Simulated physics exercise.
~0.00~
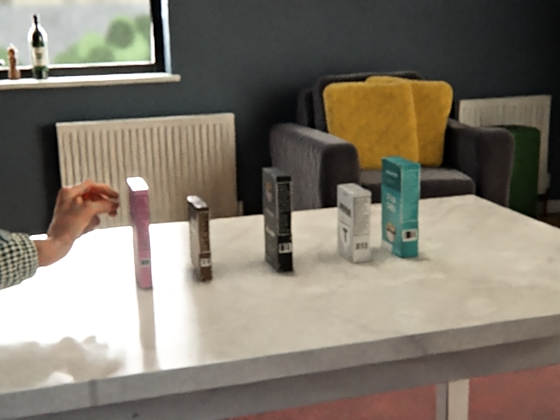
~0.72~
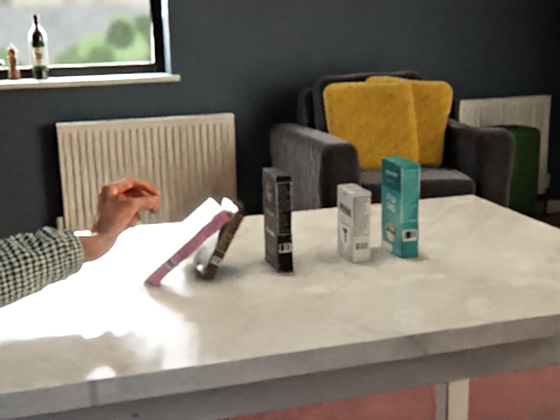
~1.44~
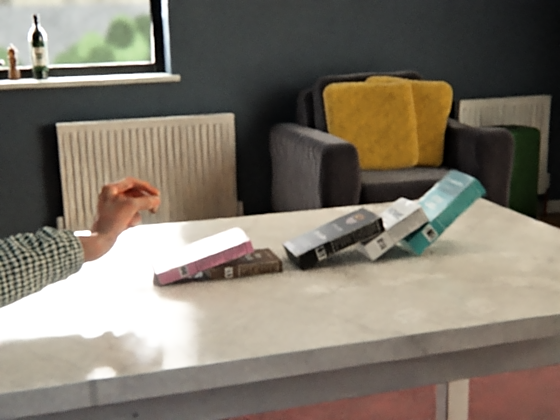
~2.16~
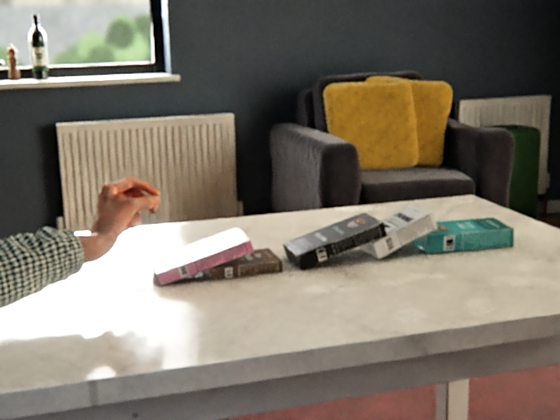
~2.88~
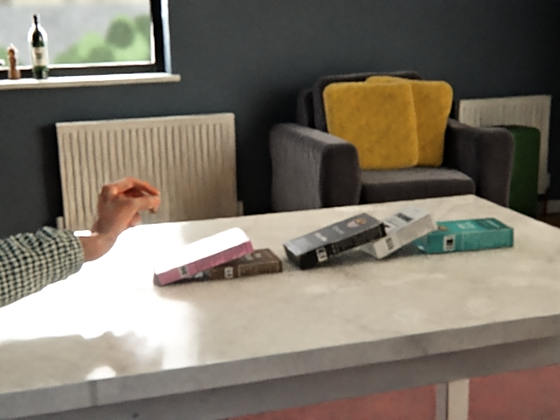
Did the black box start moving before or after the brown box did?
The black box started moving after the brown one. The brown box was already leaning over while the black box still stood upright.
